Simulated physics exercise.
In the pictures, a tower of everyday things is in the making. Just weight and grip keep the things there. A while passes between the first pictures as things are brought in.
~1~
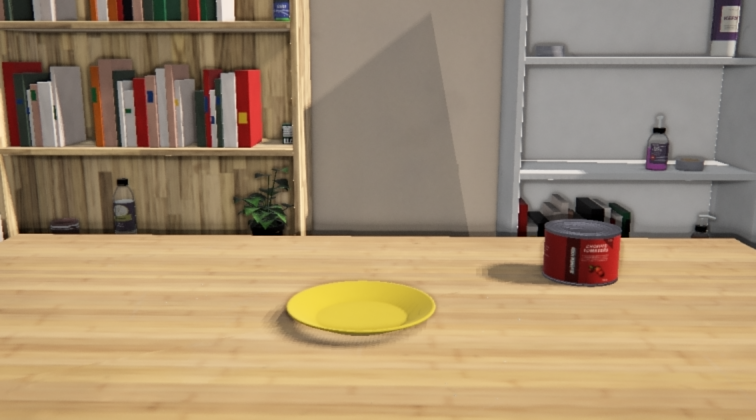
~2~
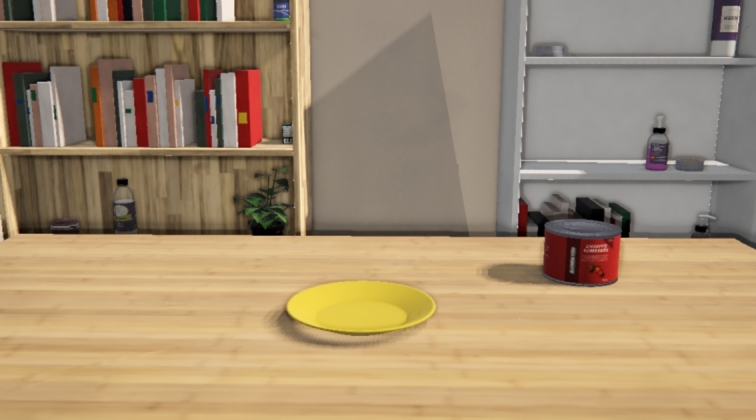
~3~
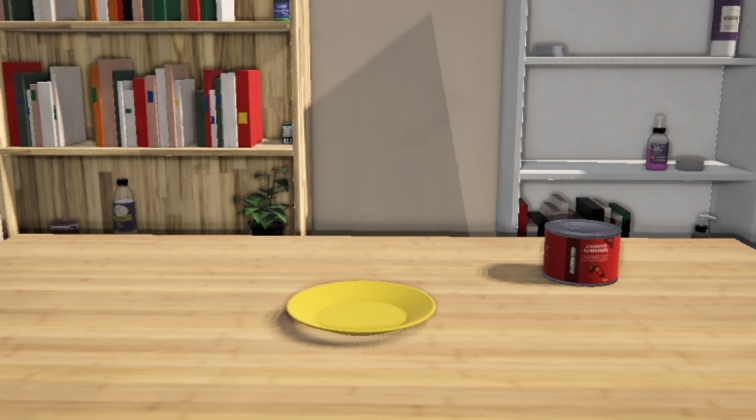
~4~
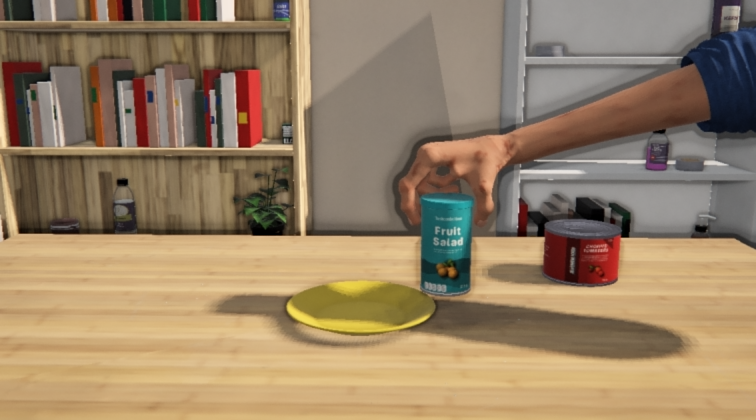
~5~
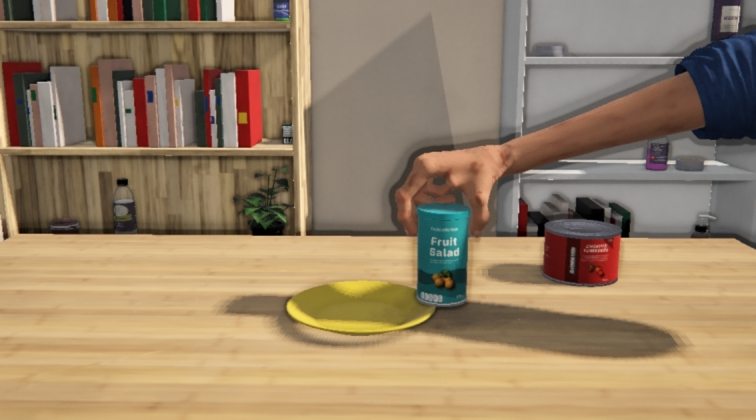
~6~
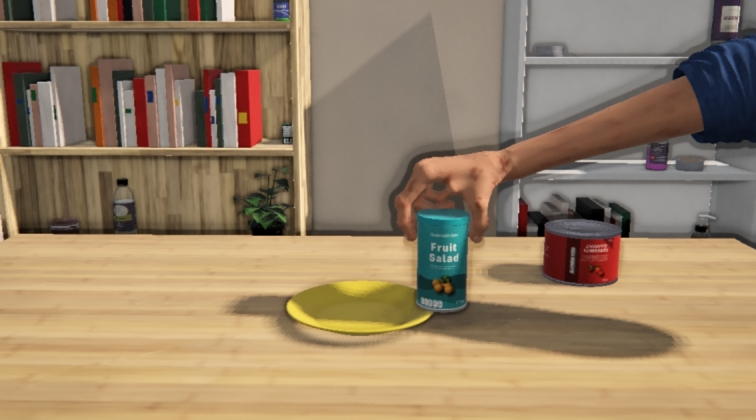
A hand lowers a turquoise tin beside a yellow plate, near a red tub.
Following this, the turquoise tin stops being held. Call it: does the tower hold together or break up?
It breaks up.
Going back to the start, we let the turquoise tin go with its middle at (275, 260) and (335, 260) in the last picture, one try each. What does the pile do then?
First case - pile falls; second case - pile steady.
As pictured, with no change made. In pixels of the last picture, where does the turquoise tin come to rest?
About (526, 300).
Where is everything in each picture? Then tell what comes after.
In the first picture, the last thing is not in view yet; red tub (581, 251).
In the second picture, the last thing is not in view yet; red tub (581, 251).
In the third picture, the last thing is not in view yet; red tub (581, 251).
The fourth picture shows still above its spot; turquoise tin (446, 244); red tub (581, 251).
The fifth picture shows still above its spot; turquoise tin (442, 254); red tub (581, 251).
The sixth picture shows in place under the hand; turquoise tin (442, 259); red tub (581, 251).
Then, 0.40 s later than the last frame, turquoise tin tilted by 61° near (491, 278).
Then, 0.60 s later than the last frame, turquoise tin now fallen.
When it is over, fallen, turquoise tin; the other 2 as before. End places, in pixels of the last picture, turquoise tin near (526, 300). The pile comes apart.
